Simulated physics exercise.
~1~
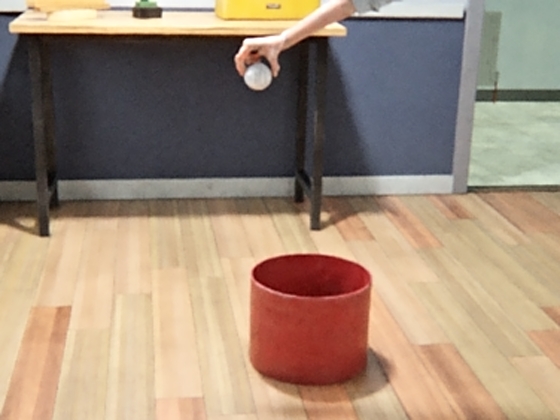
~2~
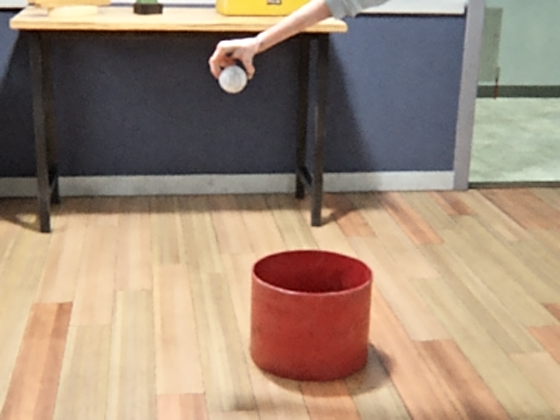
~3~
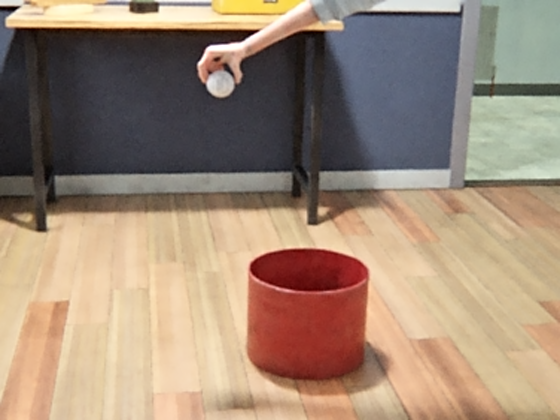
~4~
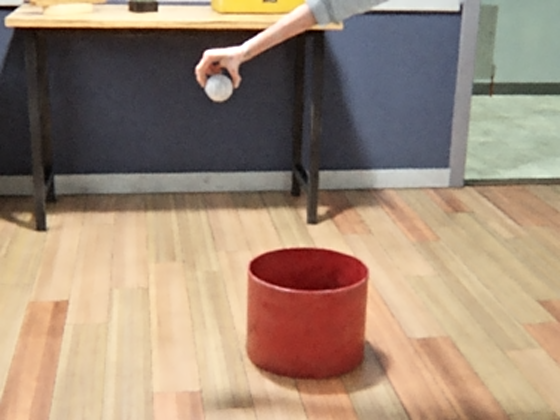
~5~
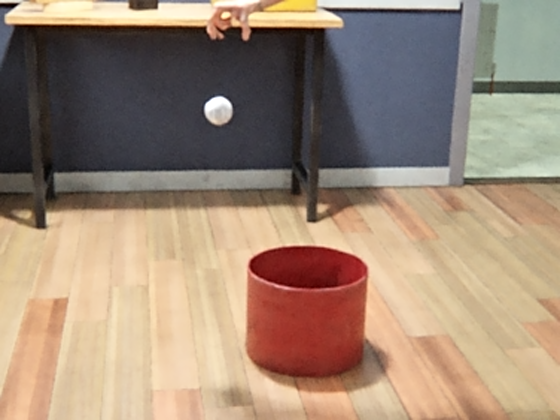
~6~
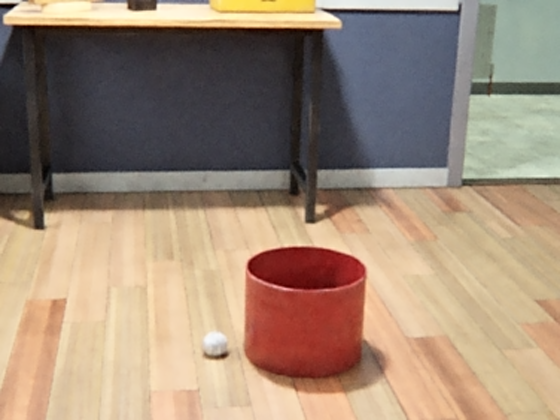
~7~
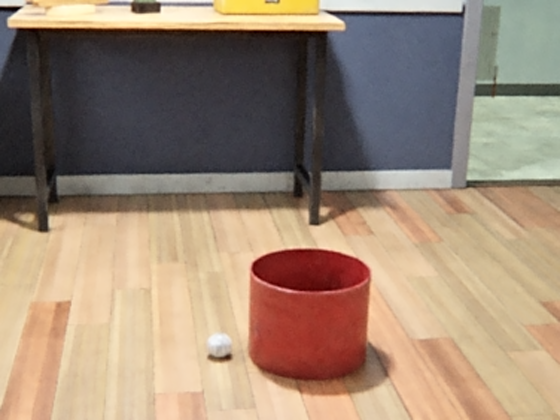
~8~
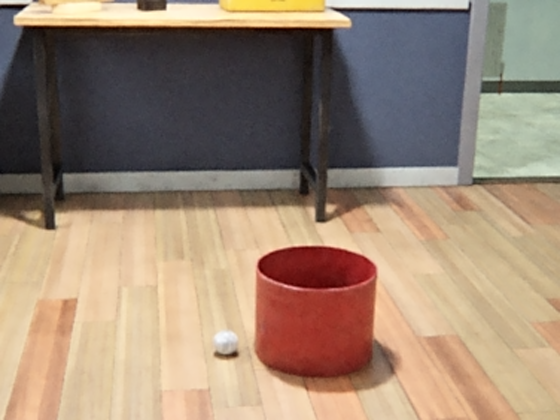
The video shows a hand holding a small, round, whitish object above a wooden floor, moving it left past an open red container. The hand lets go and draws back, and the object drops, ending up at rest on the floor just left of the container.
